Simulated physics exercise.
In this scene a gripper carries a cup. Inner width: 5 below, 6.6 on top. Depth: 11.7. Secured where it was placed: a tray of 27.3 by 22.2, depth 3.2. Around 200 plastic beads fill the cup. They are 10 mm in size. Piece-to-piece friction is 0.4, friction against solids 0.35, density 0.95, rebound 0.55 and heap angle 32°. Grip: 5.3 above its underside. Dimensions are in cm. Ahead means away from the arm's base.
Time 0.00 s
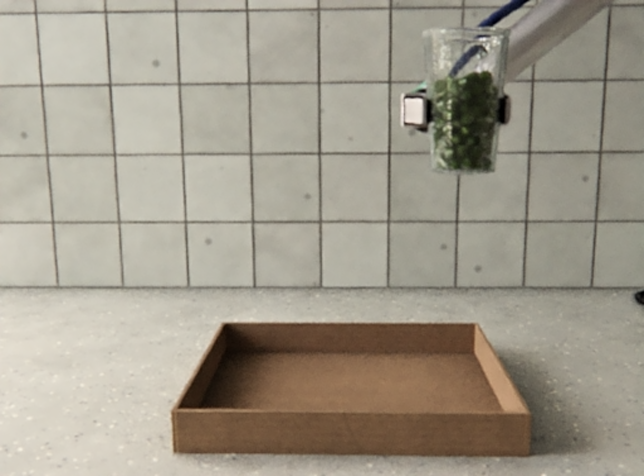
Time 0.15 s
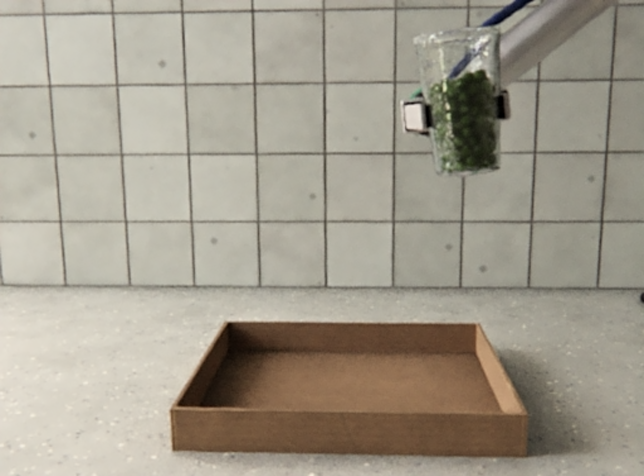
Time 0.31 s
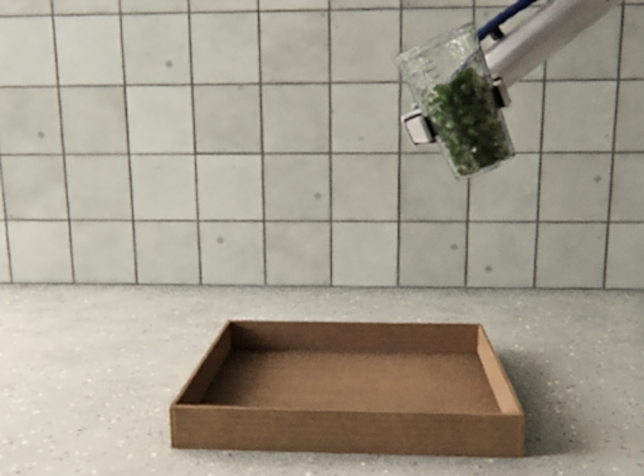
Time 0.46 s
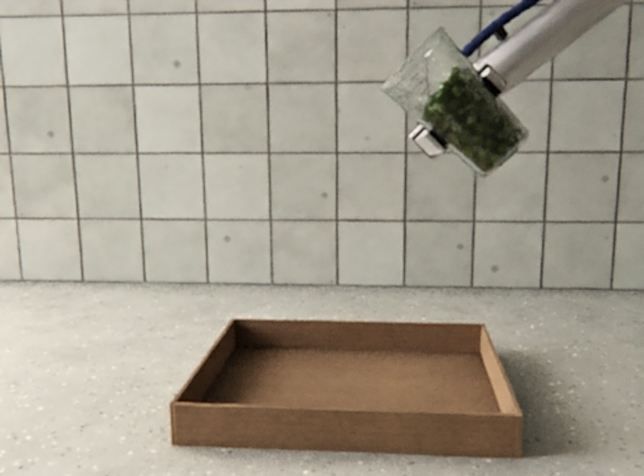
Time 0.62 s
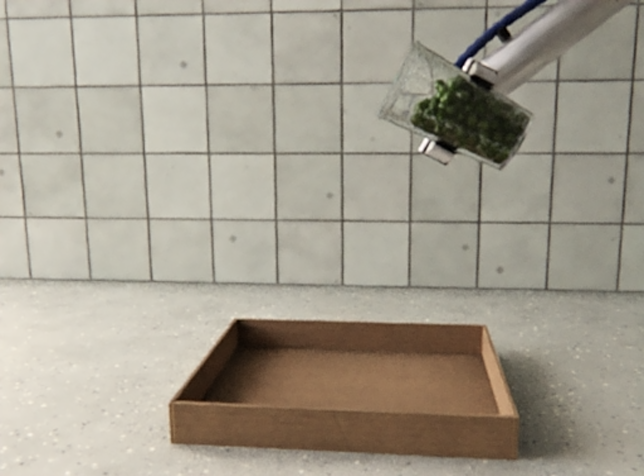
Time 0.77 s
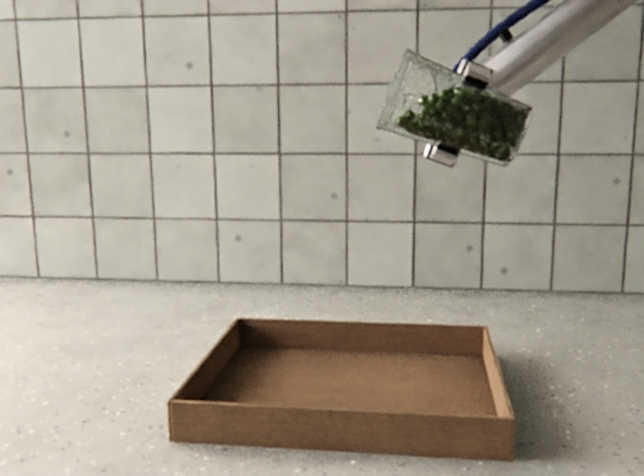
A gripper tilting a clear cup of green beads steadily leftward until nearly sideways, high above an empty shallow brown tray.
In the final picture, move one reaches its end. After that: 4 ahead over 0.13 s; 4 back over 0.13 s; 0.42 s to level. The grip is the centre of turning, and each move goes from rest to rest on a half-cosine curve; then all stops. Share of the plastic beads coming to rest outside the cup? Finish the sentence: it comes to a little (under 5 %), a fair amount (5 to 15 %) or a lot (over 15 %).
It comes to a fair amount.
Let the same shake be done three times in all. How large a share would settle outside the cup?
About 30 per cent, then.
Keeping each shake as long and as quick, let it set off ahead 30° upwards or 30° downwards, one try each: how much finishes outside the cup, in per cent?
Try one gives about 15 in a hundred, try two about 5 in a hundred.
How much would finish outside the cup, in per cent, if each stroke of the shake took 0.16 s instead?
Then about 5 per cent.
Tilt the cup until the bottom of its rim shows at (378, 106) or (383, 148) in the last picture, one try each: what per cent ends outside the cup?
Roughly 5 per cent, then roughly 45 per cent.
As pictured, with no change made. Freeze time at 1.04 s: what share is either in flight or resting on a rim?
It amounts to roughly 8 in a hundred.
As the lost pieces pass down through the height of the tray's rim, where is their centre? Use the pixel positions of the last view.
Centre: Roughly (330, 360).
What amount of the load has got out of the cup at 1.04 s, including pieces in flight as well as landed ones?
Share gone: Around 10 %.
By 1.04 s, tilted 69° forward, highest piece 28 above the table; 181 in the cup, 16 in flight or on a rim.
By 1.31 s, tilted 16° forward, highest piece 32 above the table; 176 in the cup, 9 in the tray, 12 in flight or on a rim.
By 1.65 s, level, highest piece 31 above the table; 176 in the cup, 20 in the tray, 1 on the table or floor.
By 2.70 s, level, highest piece 31 above the table; 176 in the cup, 20 in the tray, 1 on the table or floor.
Final count, 176 in the cup, 20 in the tray, 1 on the table or floor. That is 11 % outside the cup.
